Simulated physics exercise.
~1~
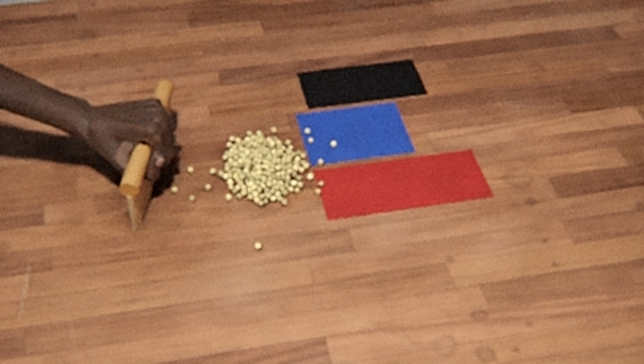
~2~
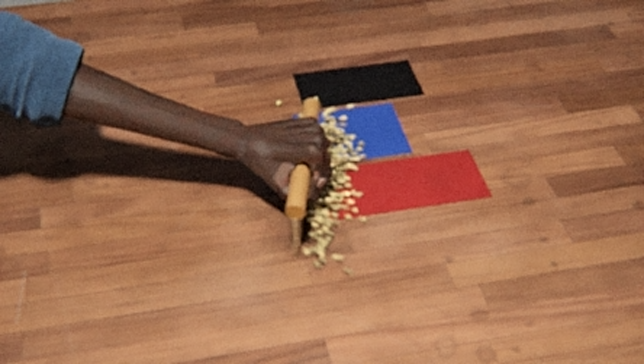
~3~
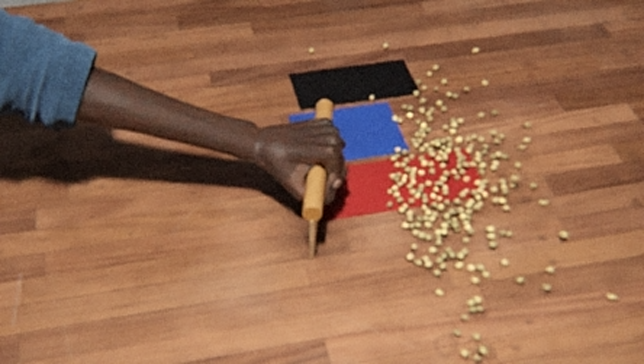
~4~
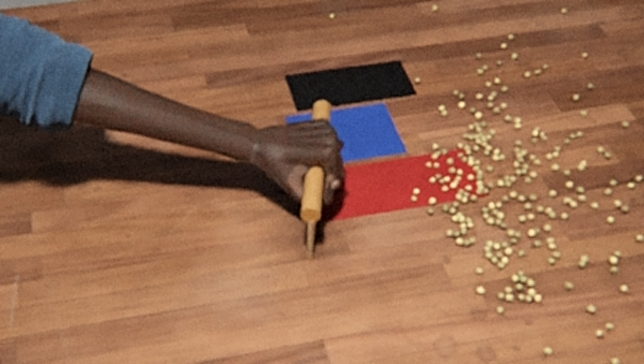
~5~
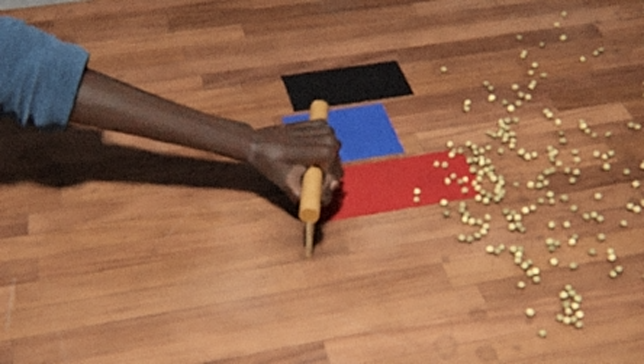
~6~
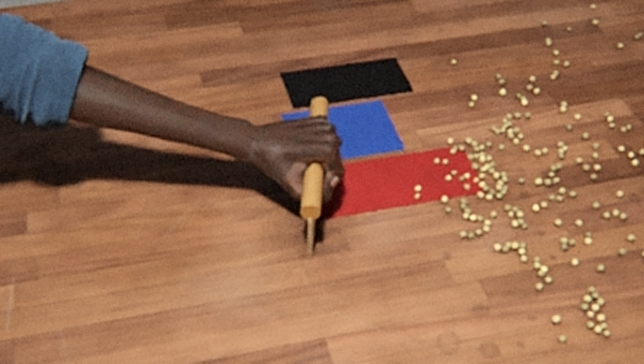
Hand with a wooden-handled scraper pushing pale beans right across colored mats, then stopping as they scatter mostly onto bare wooden floor.
